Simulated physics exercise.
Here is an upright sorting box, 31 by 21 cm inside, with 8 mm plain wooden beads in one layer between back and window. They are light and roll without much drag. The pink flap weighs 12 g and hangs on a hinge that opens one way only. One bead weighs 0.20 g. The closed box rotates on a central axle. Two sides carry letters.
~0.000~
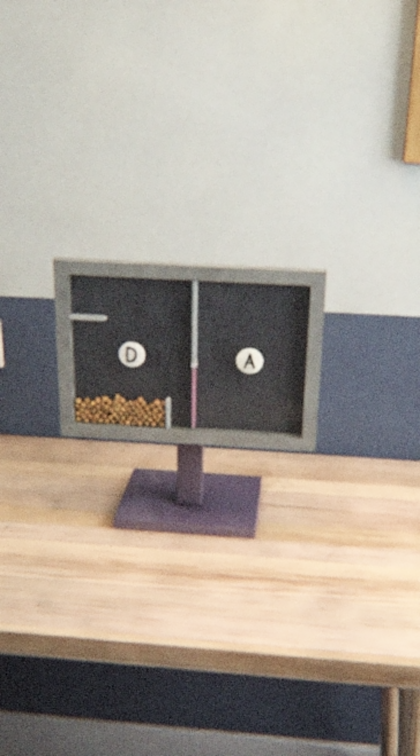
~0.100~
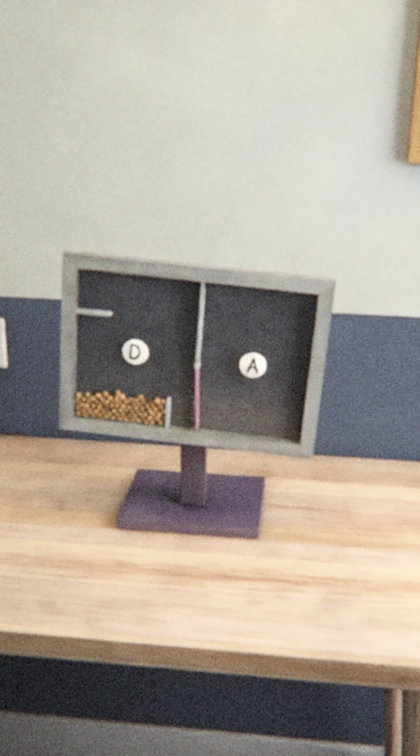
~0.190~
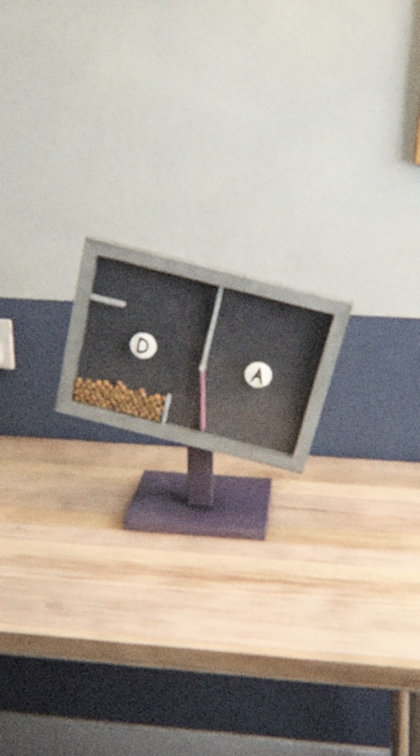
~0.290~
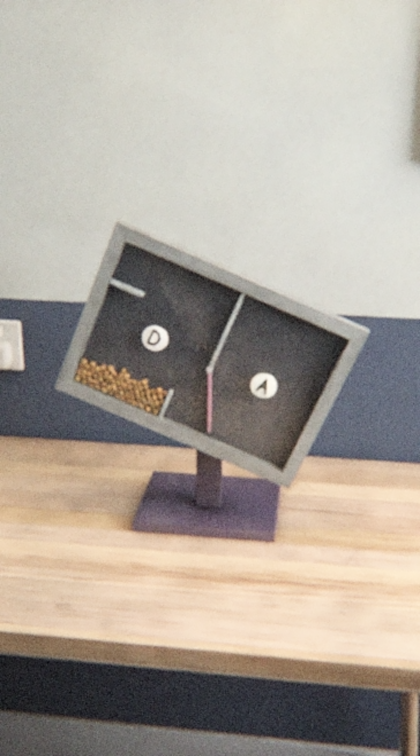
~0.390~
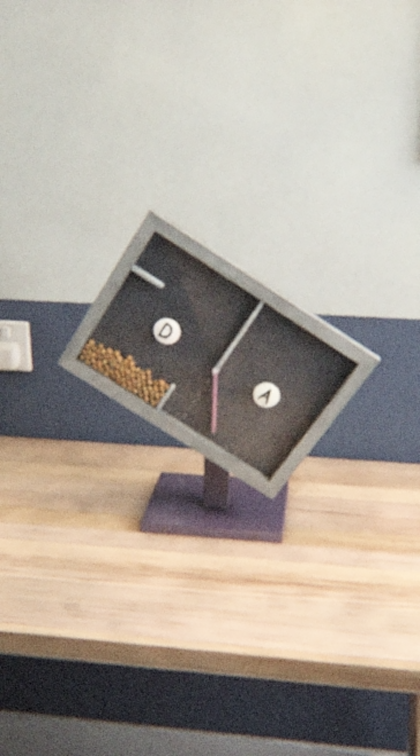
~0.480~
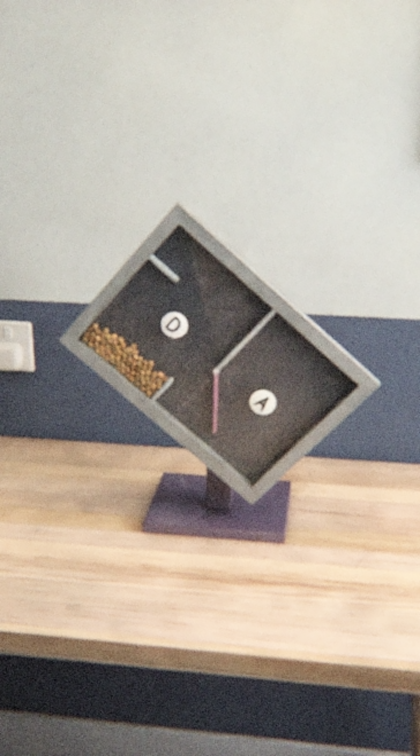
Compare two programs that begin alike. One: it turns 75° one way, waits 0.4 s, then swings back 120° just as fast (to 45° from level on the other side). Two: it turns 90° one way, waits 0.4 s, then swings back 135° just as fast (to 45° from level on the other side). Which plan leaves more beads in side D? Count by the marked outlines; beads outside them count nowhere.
The first one.
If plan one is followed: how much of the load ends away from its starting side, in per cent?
About 60 per cent.
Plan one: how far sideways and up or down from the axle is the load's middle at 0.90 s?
About 9 cm left and 1 cm above.
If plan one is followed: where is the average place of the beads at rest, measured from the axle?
Some 6 cm right and 8 cm below.
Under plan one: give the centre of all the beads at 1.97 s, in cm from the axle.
About 3 cm right and 10 cm below.
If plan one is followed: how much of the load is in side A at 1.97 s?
Some 60 per cent.
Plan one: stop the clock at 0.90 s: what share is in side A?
Roughly 20 per cent.
Plan one. After 0.90 s, it stands 75° clockwise; the beads' middle is 9 cm left of and 1 cm above the centre; A 20 %, D 80 %; pink flap open 54°.
After 1.97 s, it stands 15° clockwise; the beads' middle is 3 cm right of and 10 cm below the centre; A 60 %, D 40 %; pink flap open 9°.
After 2.65 s, it stands 45° anticlockwise; the beads' middle is 6 cm right of and 7 cm below the centre; A 60 %, D 40 %; pink flap shut.
At rest by 3.2 s, it stands 45° anticlockwise; A 60 %, D 40 %; pink flap shut.
Plan two would end with A 80 %, D 20 %.
